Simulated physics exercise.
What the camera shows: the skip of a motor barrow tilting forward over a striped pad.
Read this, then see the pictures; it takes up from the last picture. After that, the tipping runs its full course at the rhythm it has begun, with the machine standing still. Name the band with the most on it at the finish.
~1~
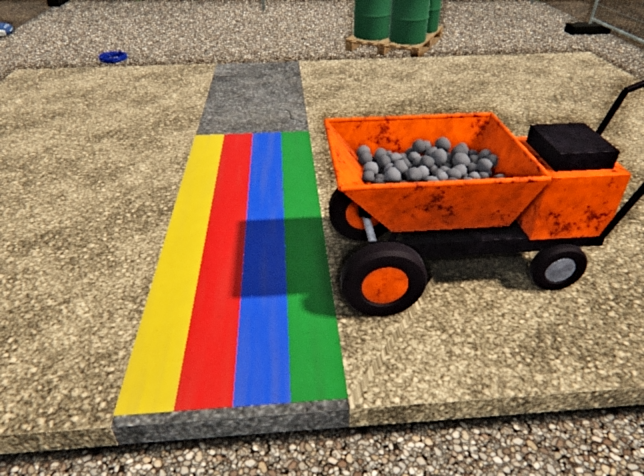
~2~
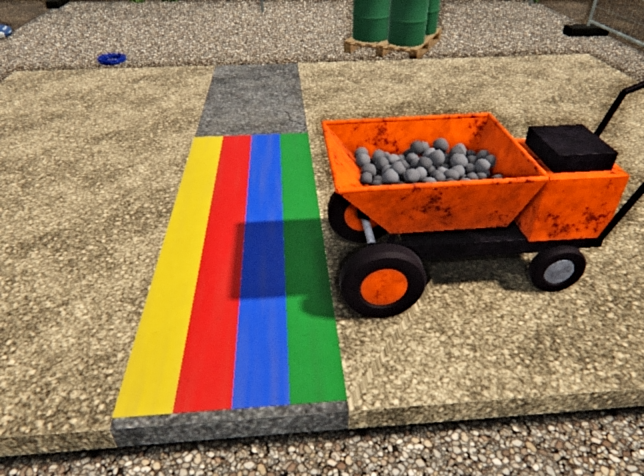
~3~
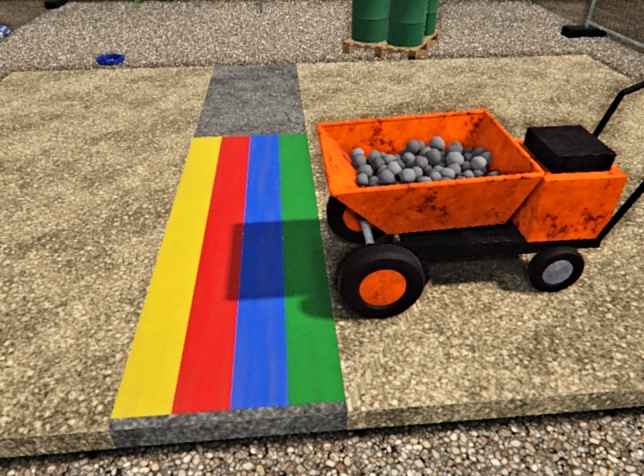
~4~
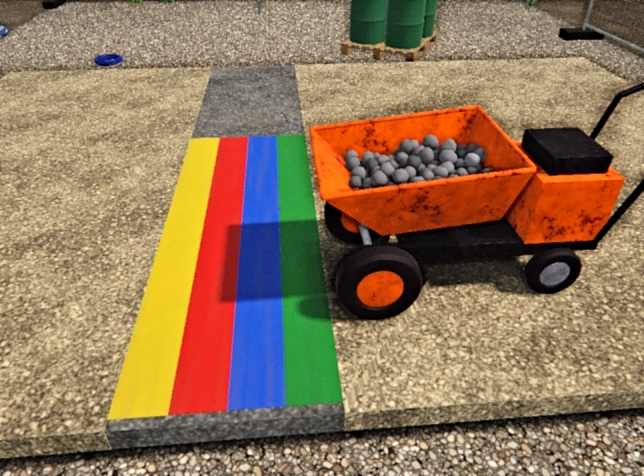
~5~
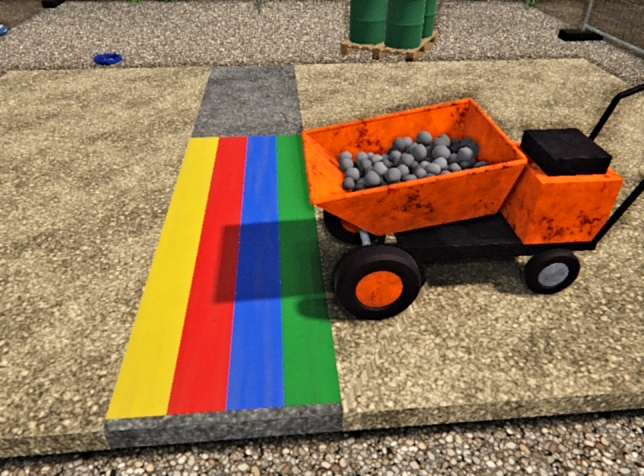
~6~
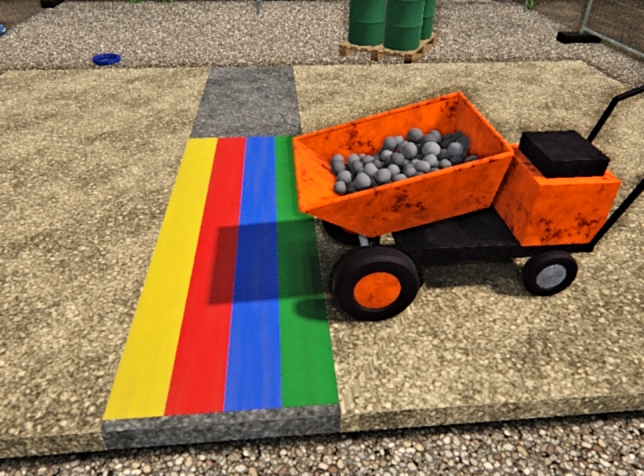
The red one.
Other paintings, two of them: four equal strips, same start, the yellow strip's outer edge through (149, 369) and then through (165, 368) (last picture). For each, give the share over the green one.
Roughly 0 % and 0 %.
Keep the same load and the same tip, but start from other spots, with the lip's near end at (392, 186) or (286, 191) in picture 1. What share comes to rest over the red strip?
20 and 20 percent, in that order.
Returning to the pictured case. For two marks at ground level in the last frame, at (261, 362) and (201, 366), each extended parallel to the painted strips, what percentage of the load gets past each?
I reckon some 80 per cent and some 40 per cent.
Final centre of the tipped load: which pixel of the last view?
Roughly pixel (213, 282).
Soon, skip tipped steeply; all in the skip.
A while on, skip tipped right over; about half in the skip; a small part over the blue strip; about a quarter over the red strip; a stray few over the yellow strip.
Towards the end, skip tipped right over; about a quarter in the skip; about a quarter over the blue strip; about a third over the red strip; about a quarter over the yellow strip; a stray few off the paint.
Finally, skip tipped right over; about a quarter in the skip; none over the green strip; about a quarter over the blue strip; about a third over the red strip; about a quarter over the yellow strip; a stray few off the paint.
